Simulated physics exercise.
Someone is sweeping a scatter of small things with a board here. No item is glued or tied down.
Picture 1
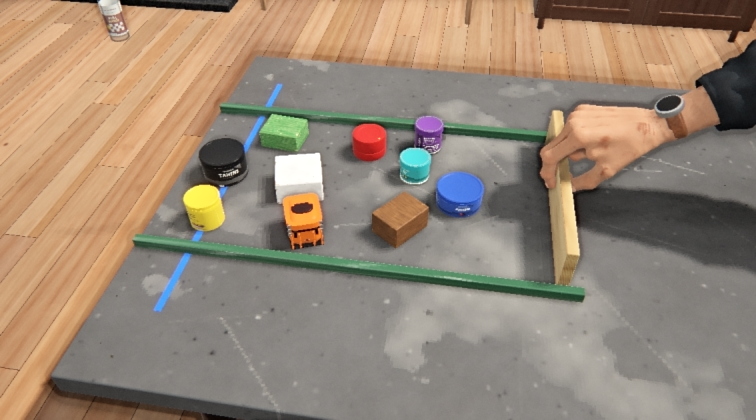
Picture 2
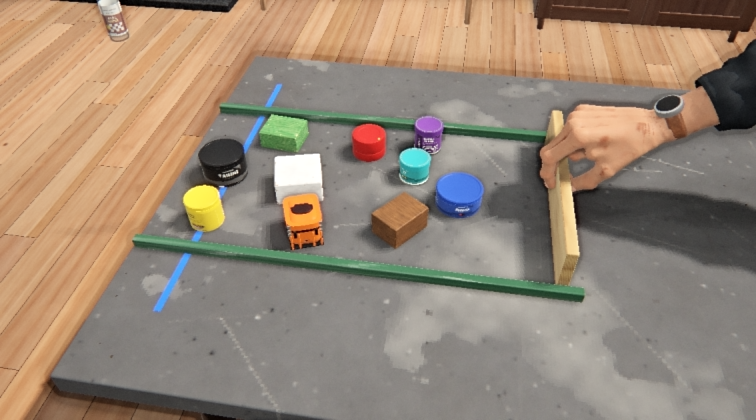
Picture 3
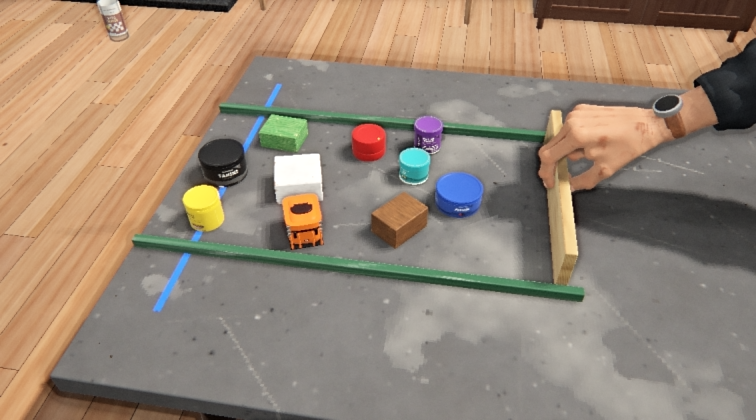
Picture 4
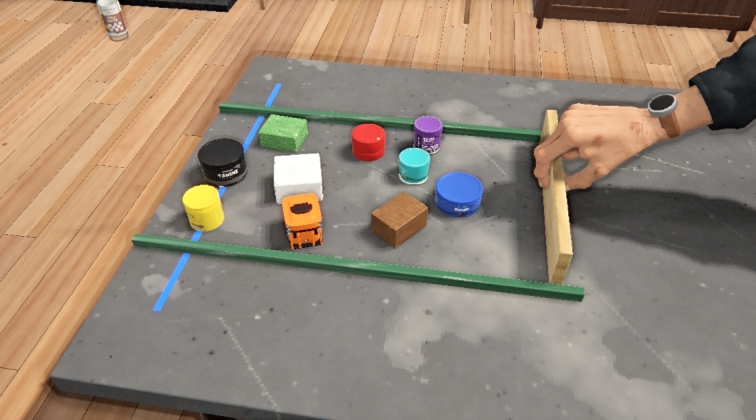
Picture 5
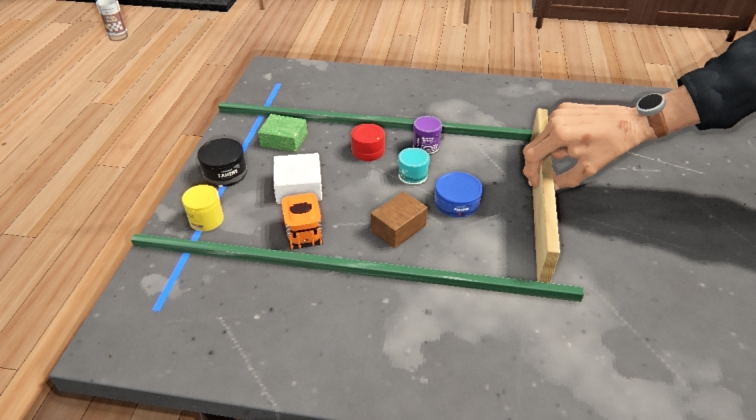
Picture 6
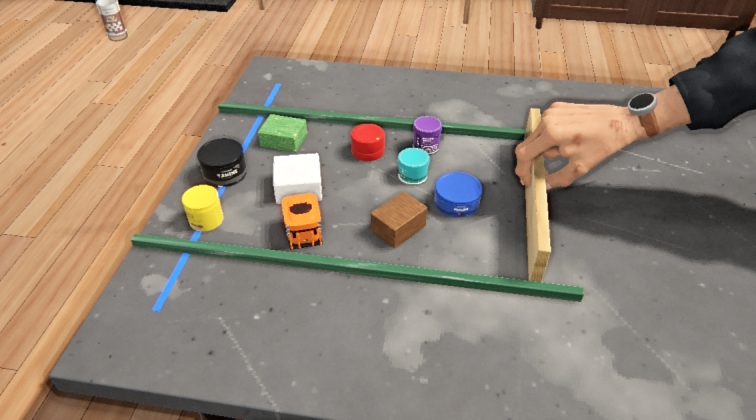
A hand slides a wooden board slightly left between two green rails, while the colourful tubs and blocks on the table stay still.
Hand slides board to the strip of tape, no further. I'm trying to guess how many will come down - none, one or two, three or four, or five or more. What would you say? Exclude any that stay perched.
The way I see it, three or four of them end up off the end.
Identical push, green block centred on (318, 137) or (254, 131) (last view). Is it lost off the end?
In that order, it remains up; does not fall.
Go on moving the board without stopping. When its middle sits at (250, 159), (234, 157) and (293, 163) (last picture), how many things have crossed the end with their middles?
2, 3 and 0.
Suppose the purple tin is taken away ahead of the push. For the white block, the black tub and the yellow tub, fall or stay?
White block: Over the edge. Black tub: Over the edge. Yellow tub: Over the edge.
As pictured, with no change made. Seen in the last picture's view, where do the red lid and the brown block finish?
One ends up near (231, 132) and the other near (191, 202).
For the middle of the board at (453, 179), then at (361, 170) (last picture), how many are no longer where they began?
The first count is 1, and then it's 7.
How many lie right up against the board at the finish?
Tally at the end: 5.
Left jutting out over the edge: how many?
That would be 2.
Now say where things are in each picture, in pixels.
In the first picture, black tub (224, 163); yellow tub (205, 208); green block (285, 133); board (559, 190); tape (232, 174).
In the second picture, yellow tub (205, 209); turquoise pot (414, 167).
In the third picture, green block (284, 133); board (558, 190).
In the fourth picture, black tub (223, 163); orange case (303, 220).
In the fifth picture, yellow tub (203, 209); white block (298, 178).
In the sixth picture, black tub (223, 163); yellow tub (203, 209); green block (283, 133); board (535, 187); tape (230, 173).
Soon after, none off yet; black tub at rest near (223, 163); yellow tub at rest near (203, 209); green block at rest near (283, 133).
After that, none off yet; black tub moving near (219, 163); yellow tub at rest near (203, 209); green block at rest near (282, 133).
In the end, the number that fall off is three or four; gone, white block, yellow tub and black tub.
